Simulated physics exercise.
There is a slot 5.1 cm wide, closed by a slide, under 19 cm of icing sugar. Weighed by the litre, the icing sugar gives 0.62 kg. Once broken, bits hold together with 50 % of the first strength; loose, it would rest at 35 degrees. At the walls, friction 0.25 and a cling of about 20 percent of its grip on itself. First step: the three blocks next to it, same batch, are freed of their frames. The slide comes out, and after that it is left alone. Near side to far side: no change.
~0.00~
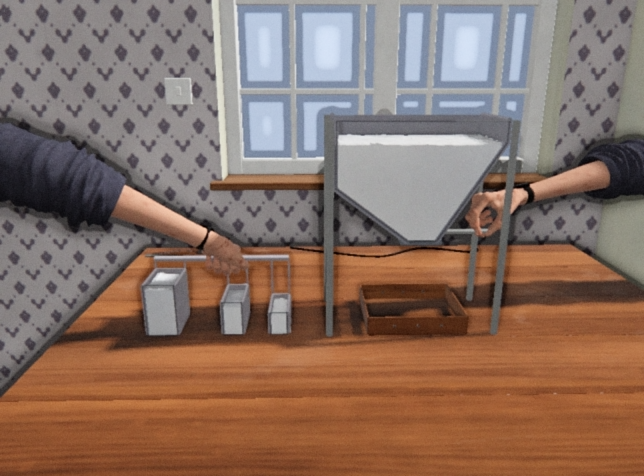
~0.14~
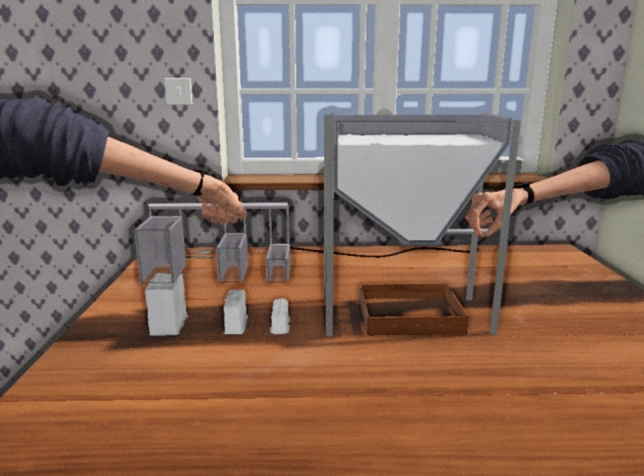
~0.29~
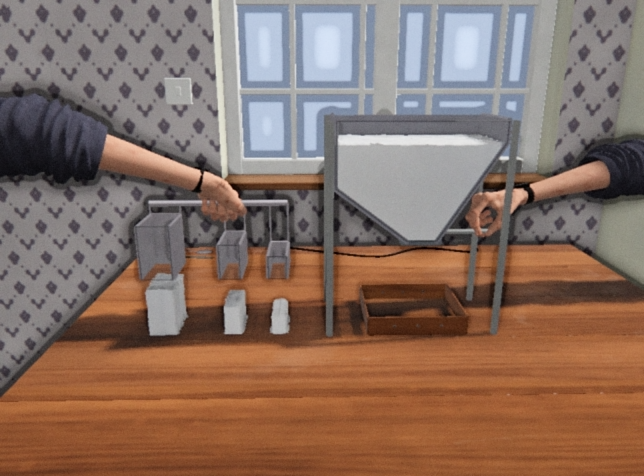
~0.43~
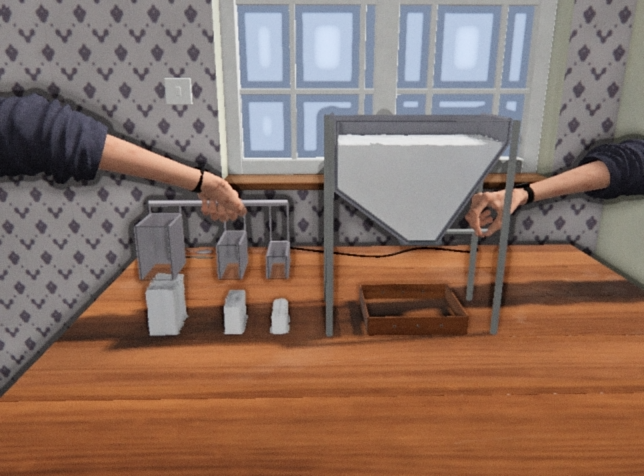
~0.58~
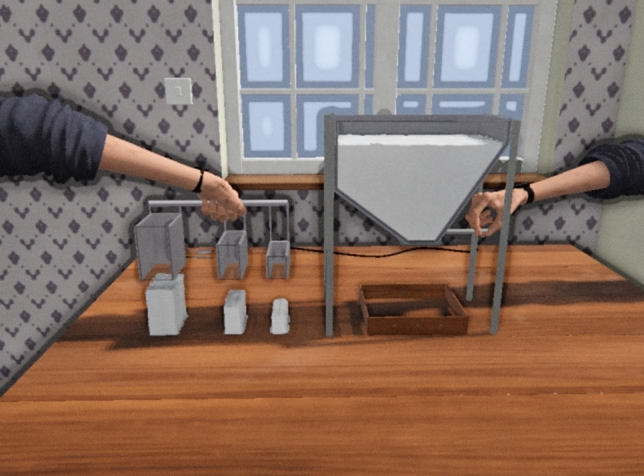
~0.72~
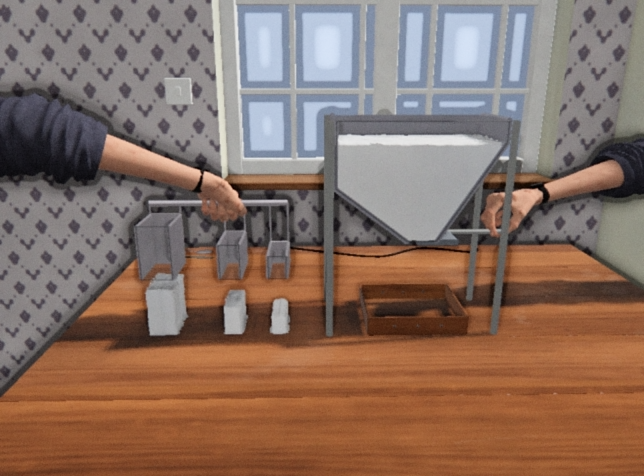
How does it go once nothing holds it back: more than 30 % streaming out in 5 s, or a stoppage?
The feeder ends up stopped.
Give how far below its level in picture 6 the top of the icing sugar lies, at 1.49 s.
By my estimate, near 0.0 cm.
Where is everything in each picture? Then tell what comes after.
The first picture shows end of the slide at (435, 243), not yet moved; crest of the icing sugar at (495, 143); block heights 10 cm, 6.3 cm, 3.9 cm (left to right).
The second picture shows end of the slide at (435, 243), not yet moved; crest of the icing sugar at (495, 143); block heights 10 cm, 6.3 cm, 3.9 cm (left to right).
The third picture shows end of the slide at (435, 243), not yet moved; crest of the icing sugar at (495, 143); block heights 10 cm, 6.3 cm, 3.9 cm (left to right).
The fourth picture shows end of the slide at (435, 243), not yet moved; crest of the icing sugar at (495, 143); block heights 10 cm, 6.3 cm, 3.9 cm (left to right).
The fifth picture shows end of the slide at (435, 243), not yet moved; crest of the icing sugar at (495, 143); block heights 10 cm, 6.3 cm, 3.9 cm (left to right).
The sixth picture shows end of the slide at (451, 243), moved 3.3 cm; crest of the icing sugar at (495, 143); block heights 10 cm, 6.3 cm, 3.9 cm (left to right).
After 1.07 s, 0 % has run out.
After 1.49 s, 0 % has run out.
After 1.90 s, 0 % has run out.
After 2.32 s, 0 % has run out.
After 5.62 s, 0 % has run out.
